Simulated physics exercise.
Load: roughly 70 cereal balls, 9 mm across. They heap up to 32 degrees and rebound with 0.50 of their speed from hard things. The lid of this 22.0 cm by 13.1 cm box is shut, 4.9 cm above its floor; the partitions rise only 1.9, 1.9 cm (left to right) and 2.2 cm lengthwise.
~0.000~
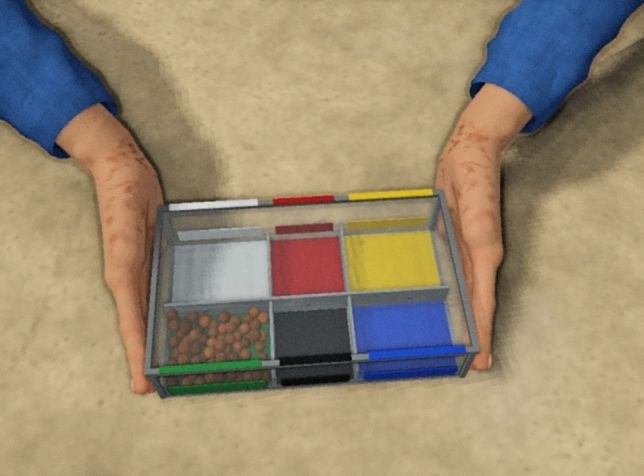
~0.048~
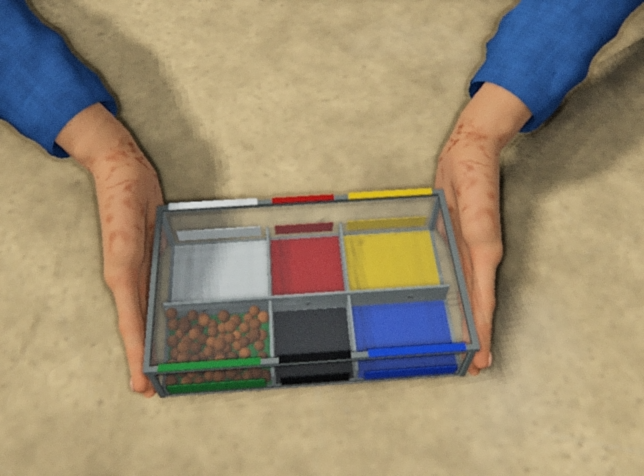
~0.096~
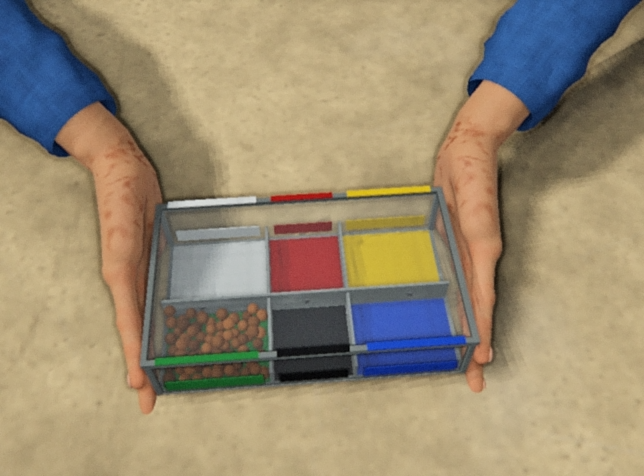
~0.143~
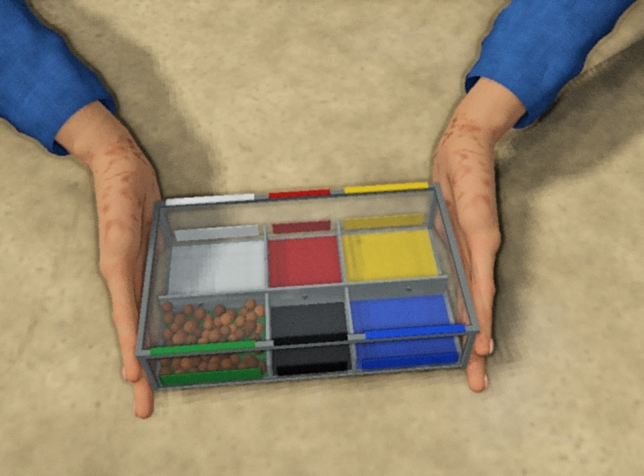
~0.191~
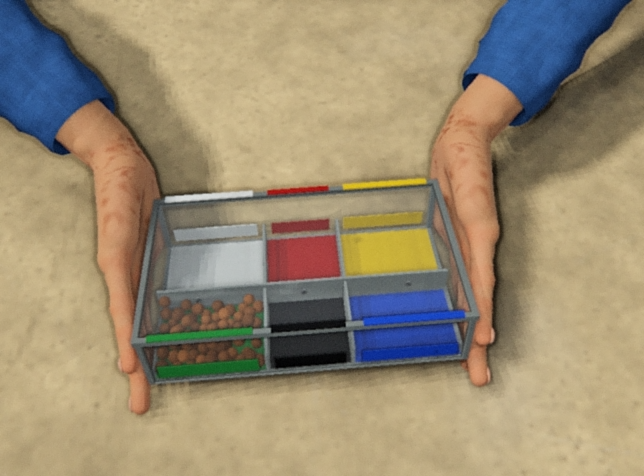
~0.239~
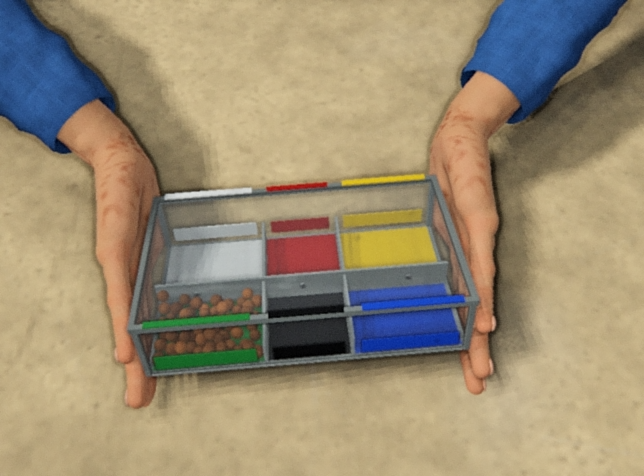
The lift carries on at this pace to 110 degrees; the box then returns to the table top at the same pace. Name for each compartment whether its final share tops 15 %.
Red below, blue below, green below, yellow below, white above, black below.
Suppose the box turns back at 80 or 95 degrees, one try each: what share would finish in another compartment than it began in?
About 5 and 60 per cent.
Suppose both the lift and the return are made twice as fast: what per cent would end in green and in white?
Green 0; white 90.
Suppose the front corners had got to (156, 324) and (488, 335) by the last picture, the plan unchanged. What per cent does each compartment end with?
Red 0; blue 5; green 0; yellow 95; white 0; black 0.
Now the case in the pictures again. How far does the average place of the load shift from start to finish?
About 8.0 cm.
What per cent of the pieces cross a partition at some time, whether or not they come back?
About 100 per cent.
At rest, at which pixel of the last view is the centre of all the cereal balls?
At about (211, 257).
After 1.40 s, tilt 110 degrees; green 65 %, white 35 %.
After 2.18 s, tilt 50 degrees; red 5 %, white 95 %.
Then, at 2.98 s, tilt 0 degrees; red 5 %, white 95 %.
In the end, at 3.6 s, red 5 %, blue 0 %, green 0 %, yellow 0 %, white 95 %, black 0 %.
